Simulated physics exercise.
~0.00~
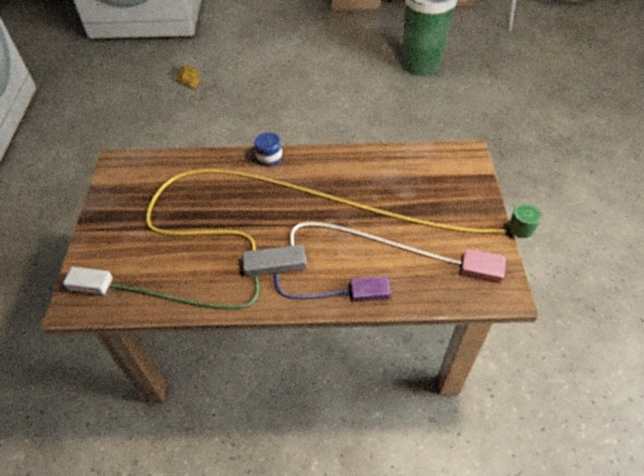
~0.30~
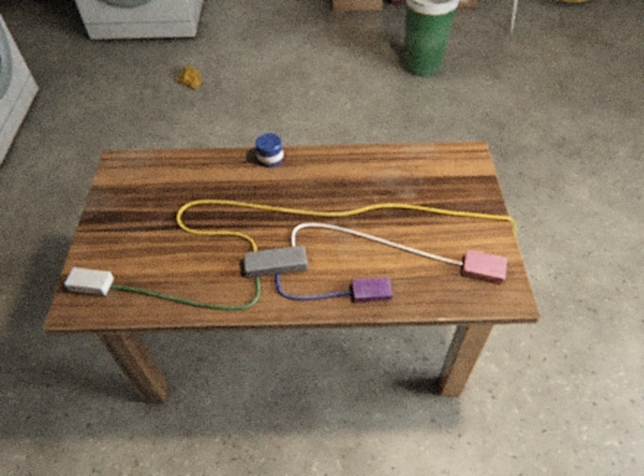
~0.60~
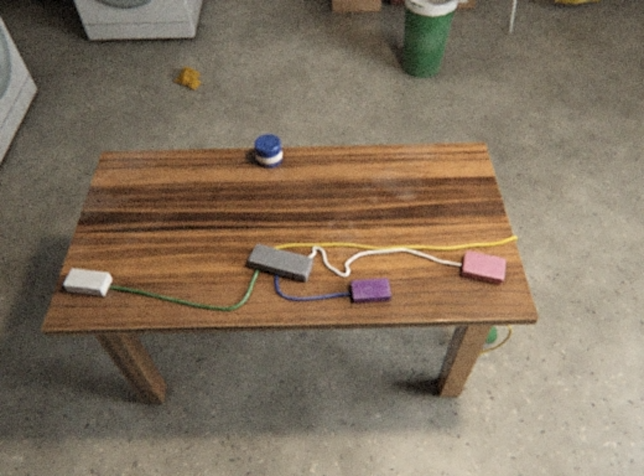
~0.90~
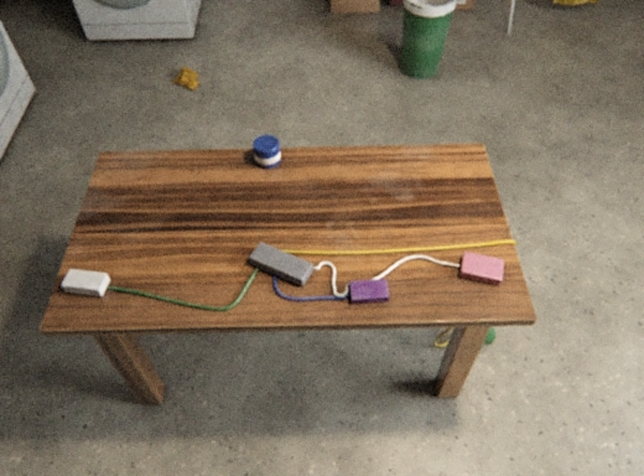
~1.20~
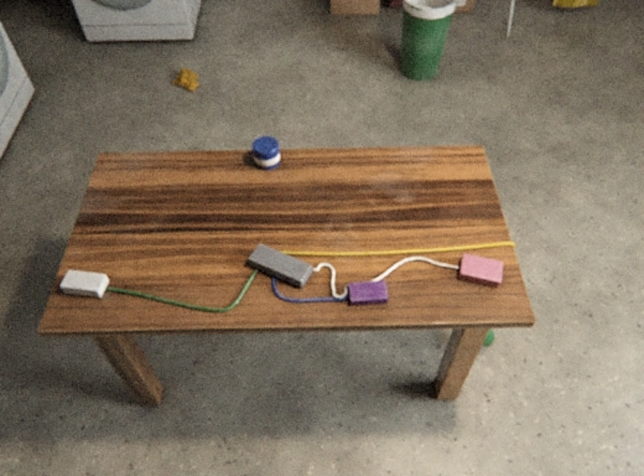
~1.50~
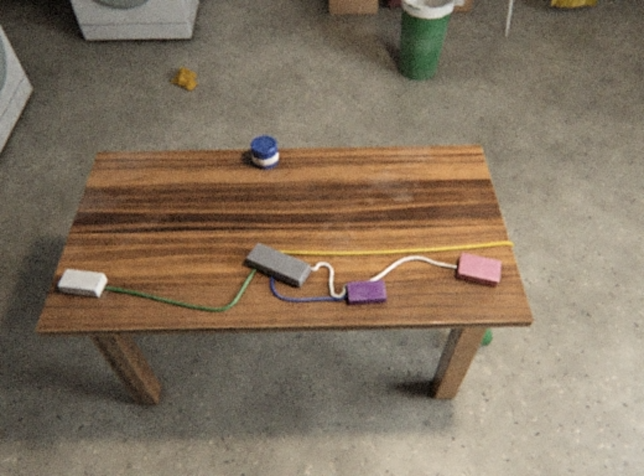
A green speaker dropped off the right edge of a wooden table, pulling its yellow cable straight and twisting the grey power strip slightly, while the white cable buckled toward the purple charger; it ended up below the tabletop, the other devices still on top.
